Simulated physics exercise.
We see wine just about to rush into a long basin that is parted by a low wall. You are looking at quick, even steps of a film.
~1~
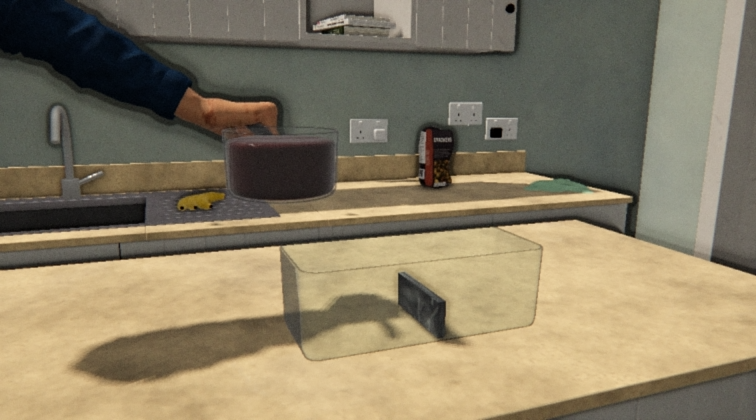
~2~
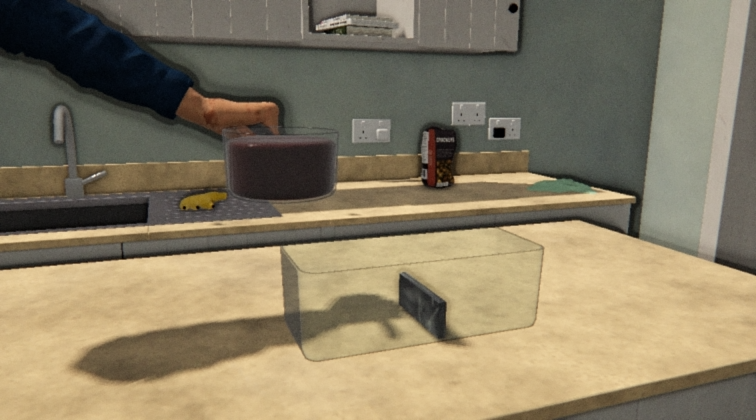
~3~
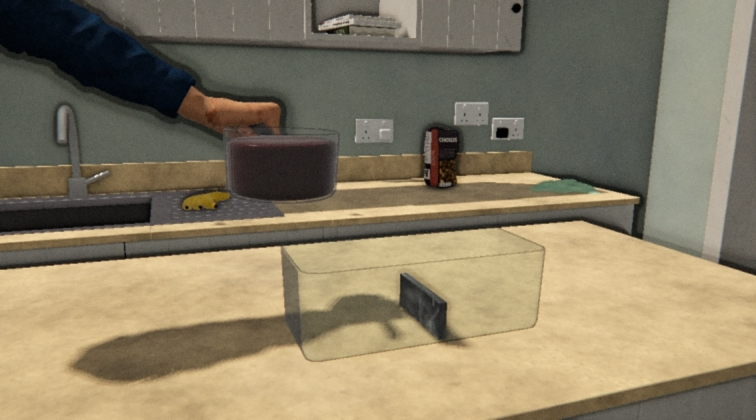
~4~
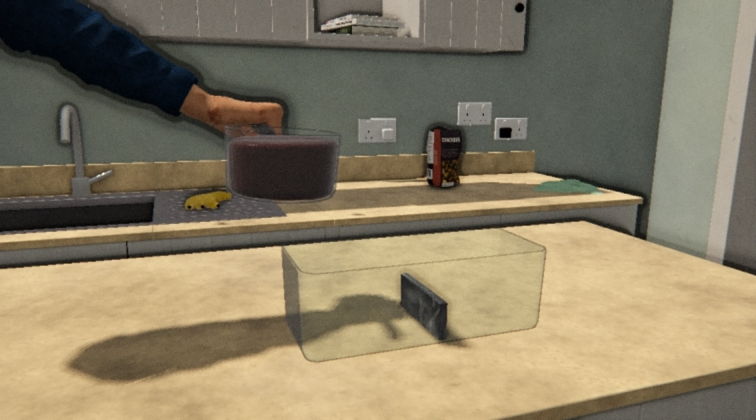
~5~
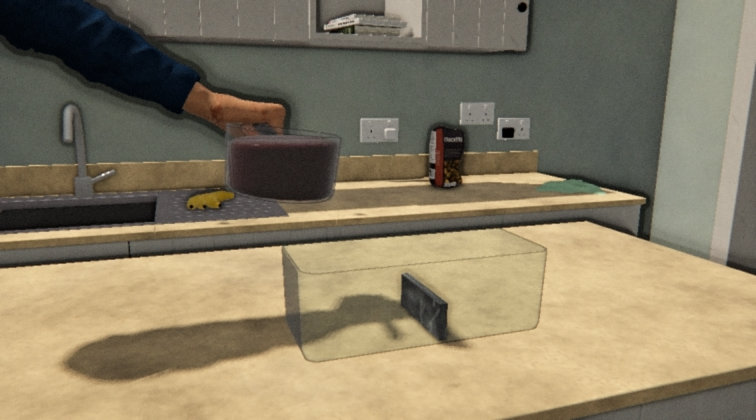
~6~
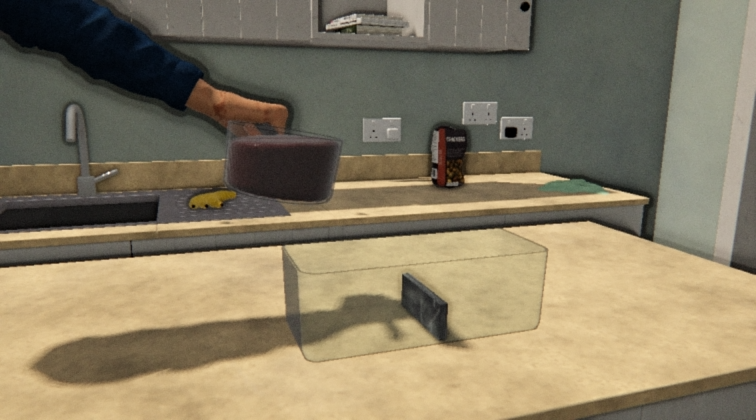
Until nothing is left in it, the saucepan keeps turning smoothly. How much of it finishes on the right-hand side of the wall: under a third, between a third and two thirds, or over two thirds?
Under a third.
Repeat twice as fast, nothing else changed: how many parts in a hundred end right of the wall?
I'd estimate about 10 percent ends up there.
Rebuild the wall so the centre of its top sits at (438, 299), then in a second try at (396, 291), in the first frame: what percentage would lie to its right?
About 20 % for the first and about 25 % for the second.
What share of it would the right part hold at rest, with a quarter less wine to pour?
Some 0 parts in a hundred.
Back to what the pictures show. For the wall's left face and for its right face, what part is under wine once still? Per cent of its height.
The left side ends up close to 70, the right side close to 0.
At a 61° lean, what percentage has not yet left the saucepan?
My estimate is close to 60 percent remaining.
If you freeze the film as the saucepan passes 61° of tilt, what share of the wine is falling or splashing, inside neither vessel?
Roughly 25 percent.
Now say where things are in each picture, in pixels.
The first picture shows tilt 0°; pouring edge (335, 131); surface from (226, 141) to (331, 139); the long basin's rim runs from (290, 259) to (517, 237); the wall's top is at (421, 287).
The second picture shows tilt 0°; pouring edge (335, 132); surface from (226, 142) to (332, 139).
The third picture shows tilt 2°; pouring edge (336, 133); surface from (227, 142) to (333, 140).
The fourth picture shows tilt 4°; pouring edge (338, 135); surface from (228, 142) to (334, 141).
The fifth picture shows tilt 6°; pouring edge (339, 138); surface from (228, 141) to (335, 140).
The sixth picture shows tilt 10°; pouring edge (340, 141); surface from (229, 142) to (337, 141).
A moment on, the saucepan is tipped part way and 59 per cent is still to pour, 17 is left of the wall and 0 right of it.
Next, the saucepan is tipped on its side and 10 per cent is still to pour, 82 is left of the wall and 1 right of it.
Then the saucepan is tipped right over and 0 per cent is still to pour, 98 is left of the wall and 2 right of it.
Later the saucepan is tipped right over and 0 per cent is still to pour, 98 is left of the wall and 2 right of it.
At rest 98 per cent lies left of the wall, 2 right of it and 0 outside.
